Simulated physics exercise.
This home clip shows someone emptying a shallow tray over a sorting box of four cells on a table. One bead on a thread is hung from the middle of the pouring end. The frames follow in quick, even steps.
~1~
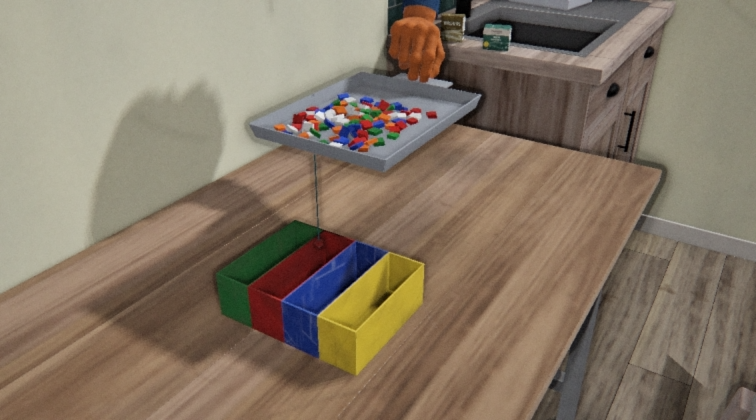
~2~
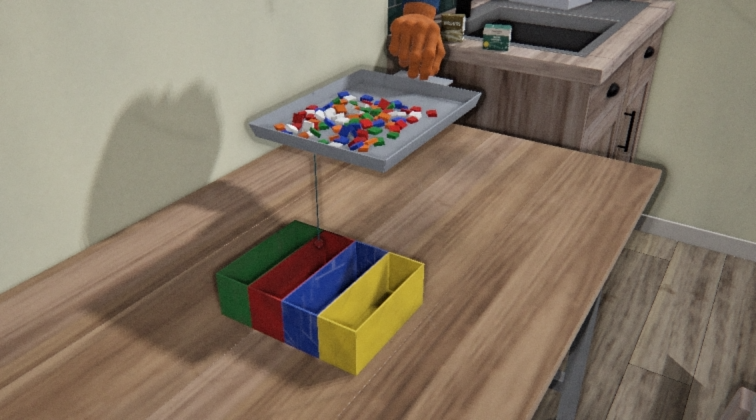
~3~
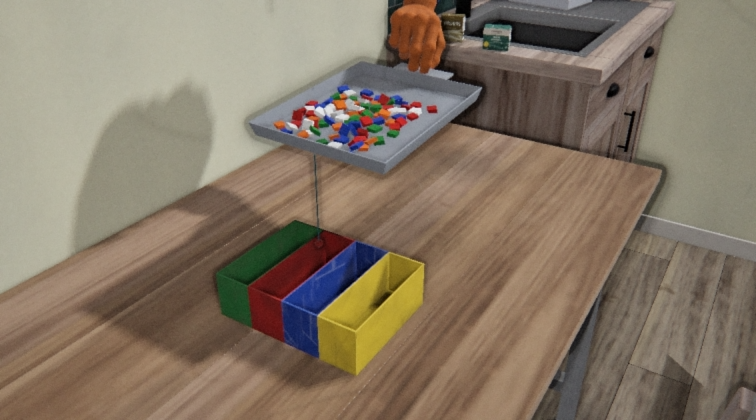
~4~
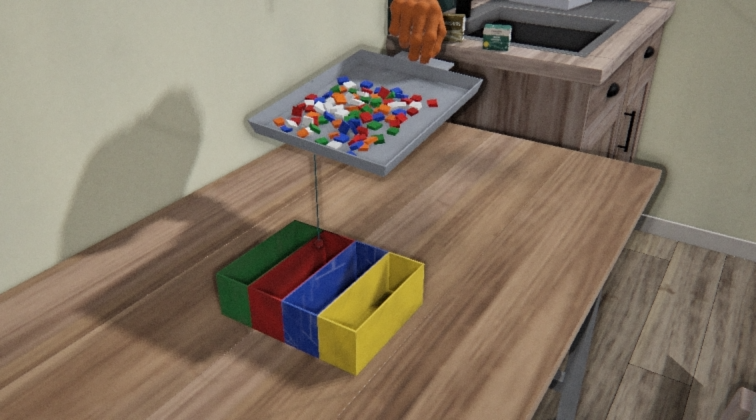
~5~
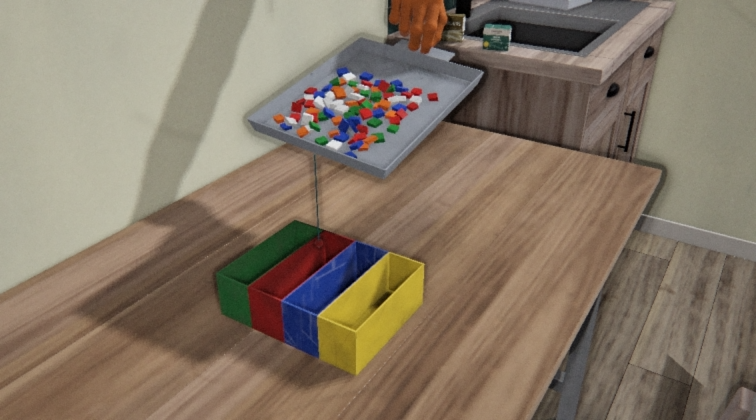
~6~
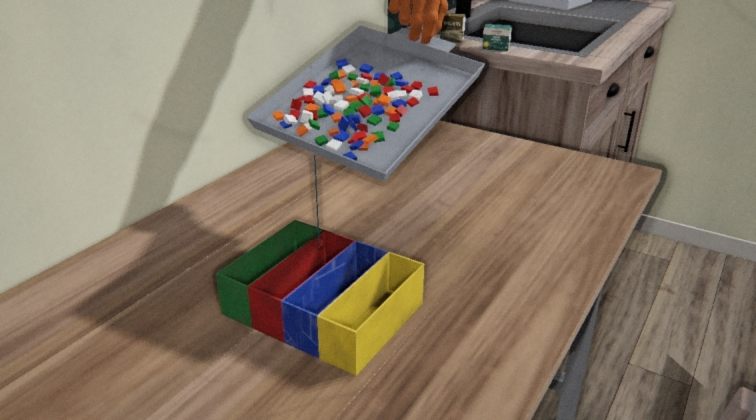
A shallow grey tray tilts slowly above a wooden table in a home kitchen, seen from above at an angle by a still camera. Small red, white, blue, green and orange tiles lie on it, over a box with green, red, blue and yellow cells from left to right. An orange-gloved hand tips the tray gradually, lowering its near edge towards the right corner, while the tiles shift slightly.
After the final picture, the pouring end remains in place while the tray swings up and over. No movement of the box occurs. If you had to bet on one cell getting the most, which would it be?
I would bet on the yellow one.
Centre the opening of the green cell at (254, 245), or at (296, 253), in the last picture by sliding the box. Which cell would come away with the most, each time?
First: The yellow one. Second: The blue one.
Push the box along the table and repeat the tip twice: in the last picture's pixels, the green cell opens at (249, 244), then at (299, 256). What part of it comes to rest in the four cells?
Result: 50 % and 100 %.
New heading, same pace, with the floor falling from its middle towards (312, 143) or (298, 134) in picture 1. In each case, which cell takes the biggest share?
First aim: That green cell. Second aim: The green cell.
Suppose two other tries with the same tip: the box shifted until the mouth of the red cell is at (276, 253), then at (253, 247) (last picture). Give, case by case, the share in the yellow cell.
40 and 10 in a hundred.
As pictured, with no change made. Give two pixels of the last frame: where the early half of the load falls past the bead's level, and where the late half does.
(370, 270) first, (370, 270) later.
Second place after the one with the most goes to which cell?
Second place goes to that blue cell.
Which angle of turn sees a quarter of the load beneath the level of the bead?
The tilt then is about 95°.
Shortly afterwards, tray tipped steeply; all but a few on the tray; only a few falling or outside the box.
Next, tray tipped right over; near a quarter on the tray; near a third in the yellow cell; near a quarter in the blue cell; near a quarter falling or outside the box.
Some moments later, tray tipped past a quarter turn; near two thirds in the yellow cell; near a third in the blue cell; only a few falling or outside the box.
In the end, tray tipped past a quarter turn; near two thirds in the yellow cell; near a third in the blue cell; none at all in the red cell; none at all in the green cell; only a few outside the box.
